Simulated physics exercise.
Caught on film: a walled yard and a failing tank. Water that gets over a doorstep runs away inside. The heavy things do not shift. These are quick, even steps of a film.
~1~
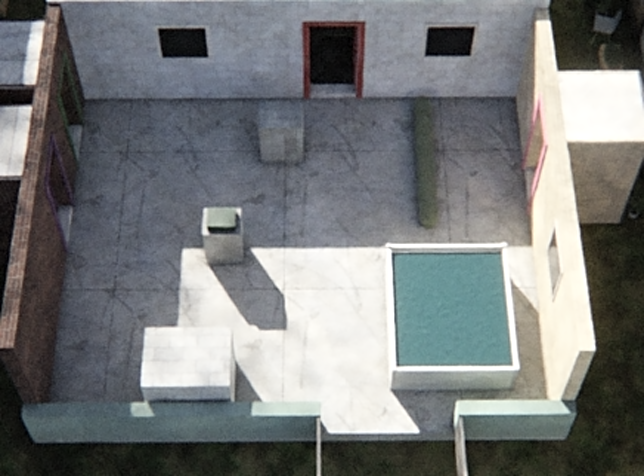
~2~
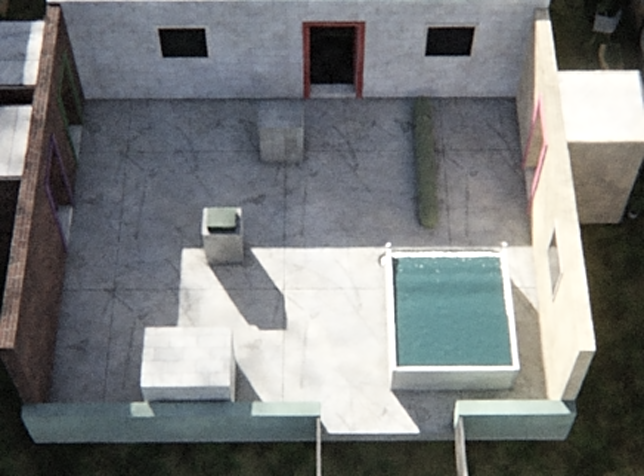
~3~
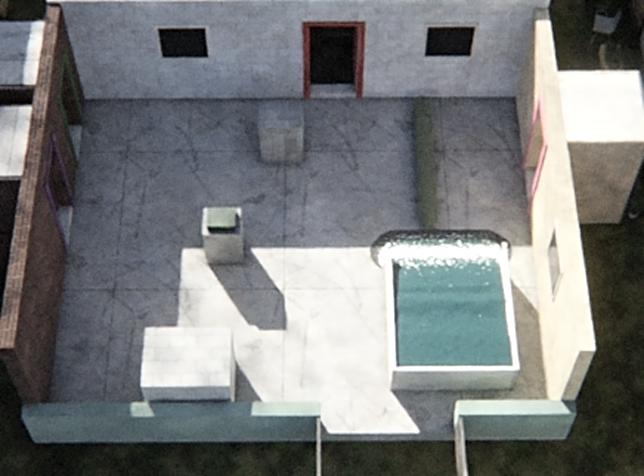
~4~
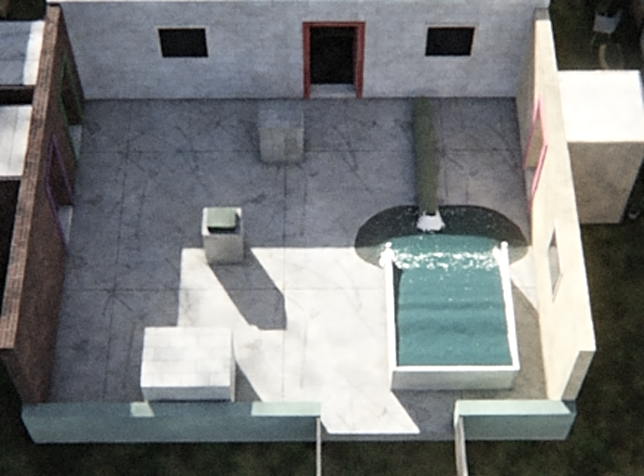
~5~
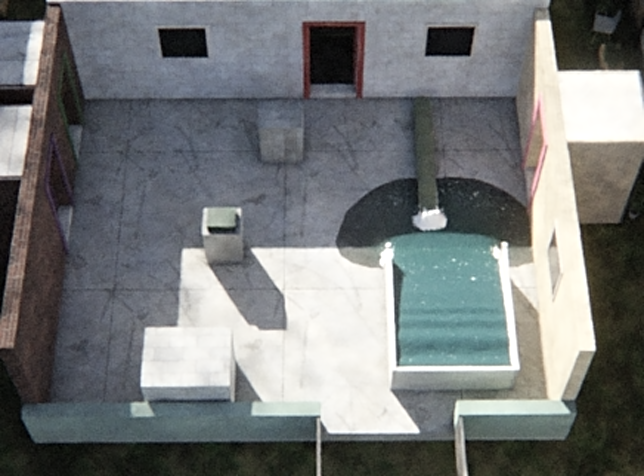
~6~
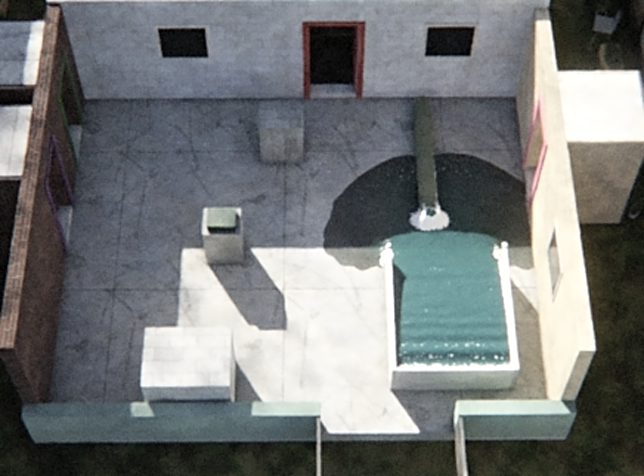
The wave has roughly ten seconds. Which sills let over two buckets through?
One by one: The pink door floods; the red door floods; the purple door holds within the limit; the green door floods.
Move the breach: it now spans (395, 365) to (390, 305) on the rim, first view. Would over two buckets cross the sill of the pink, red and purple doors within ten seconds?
In short: The pink door holds; the red door stays under; the purple door is over.
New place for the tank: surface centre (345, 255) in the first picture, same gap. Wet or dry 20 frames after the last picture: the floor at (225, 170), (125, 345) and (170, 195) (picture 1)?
In that order: Flooded, free of water, awash.
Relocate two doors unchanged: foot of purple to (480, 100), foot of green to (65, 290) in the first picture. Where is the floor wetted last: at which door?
Last comes the green door.
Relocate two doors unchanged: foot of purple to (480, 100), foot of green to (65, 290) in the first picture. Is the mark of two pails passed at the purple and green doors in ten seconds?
The purple one floods; the green one takes less.
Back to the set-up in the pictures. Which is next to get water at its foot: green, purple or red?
First comes the one in red.
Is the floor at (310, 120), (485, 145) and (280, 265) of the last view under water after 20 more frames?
As listed: Flooded, awash, clear.
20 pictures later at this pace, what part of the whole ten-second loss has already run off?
Roughly 35 per cent.
A moment on, water covers 25 % of the floor; the pink door wet at the sill, nothing in, the red door not reached, the purple door not reached, the green door not reached.
Next, water covers 30 % of the floor; the pink door under two buckets in, the red door under two buckets in, the purple door not reached, the green door not reached.
Then, water covers 45 % of the floor; the pink door over two buckets in, the red door over two buckets in, the purple door not reached, the green door not reached.
Later, water covers 60 % of the floor; the pink door far over two buckets in, the red door far over two buckets in, the purple door wet at the sill, nothing in, the green door over two buckets in.
In the end, water covers 85 % of the floor; the pink door far over two buckets in, the red door far over two buckets in, the purple door wet at the sill, nothing in, the green door far over two buckets in.
